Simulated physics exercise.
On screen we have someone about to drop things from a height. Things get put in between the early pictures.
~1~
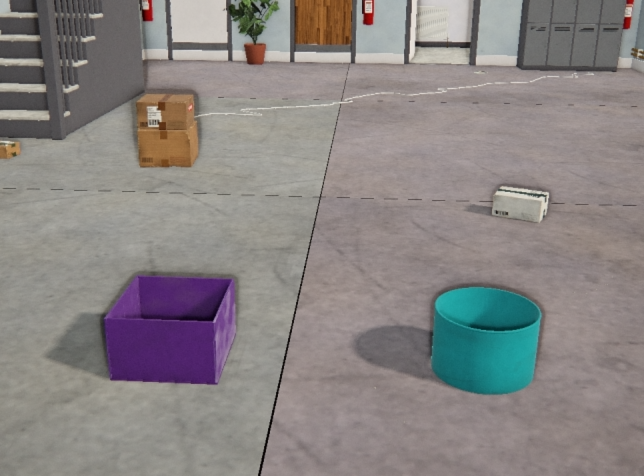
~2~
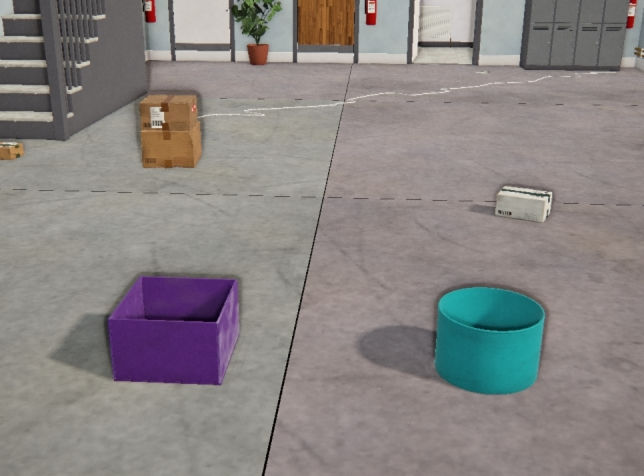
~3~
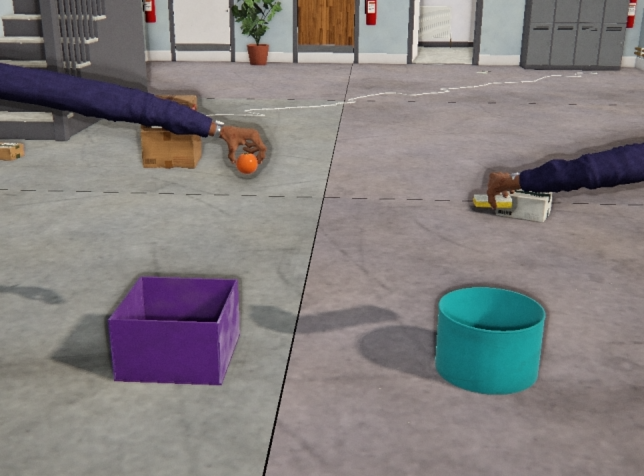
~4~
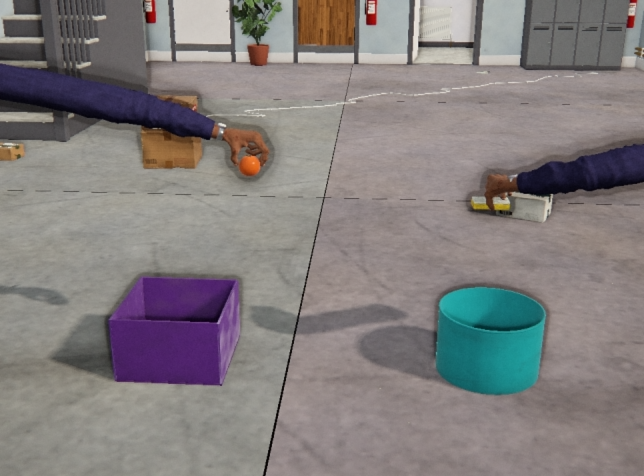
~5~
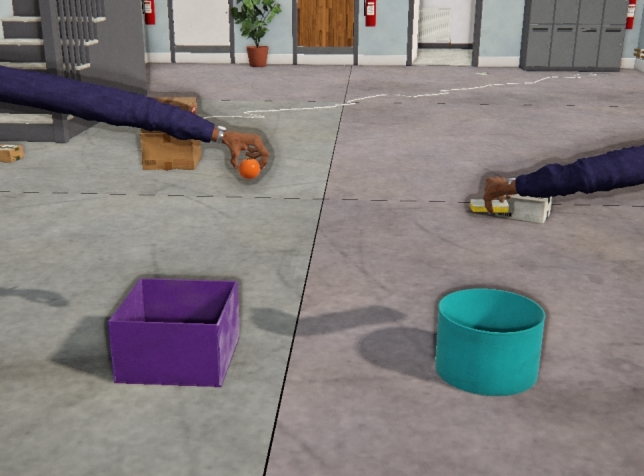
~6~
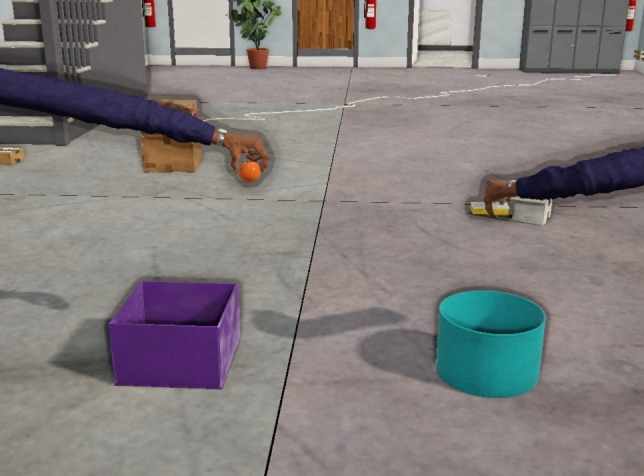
The footage shows a purple box and a teal round bin on a concrete floor, then two sleeved arms appear from either side, the left holding an orange tomato and the right a yellow sponge, both staying nearly still.
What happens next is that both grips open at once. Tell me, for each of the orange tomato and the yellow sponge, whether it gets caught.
Outcome: Orange tomato: Outside, yellow sponge: Inside.
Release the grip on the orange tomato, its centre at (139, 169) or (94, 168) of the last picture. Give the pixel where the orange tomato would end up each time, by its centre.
Final spots, roughly: (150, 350) and (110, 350).
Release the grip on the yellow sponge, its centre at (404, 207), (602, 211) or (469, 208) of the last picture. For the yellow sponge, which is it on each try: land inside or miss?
Taking them in order, it never enters, then never enters, then is captured.
Then, 0.18 s on from there, orange tomato displaced about its own width near (251, 200); yellow sponge displaced about its own width near (487, 237).
Then, 0.28 s on from there, orange tomato on its way down near (252, 252); yellow sponge on its way down near (483, 288).
Then, 0.38 s on from there, orange tomato on its way down near (254, 328); yellow sponge on its way down near (477, 363).
In the end, the orange tomato misses, near (255, 355); the yellow sponge lands inside, near (477, 366).
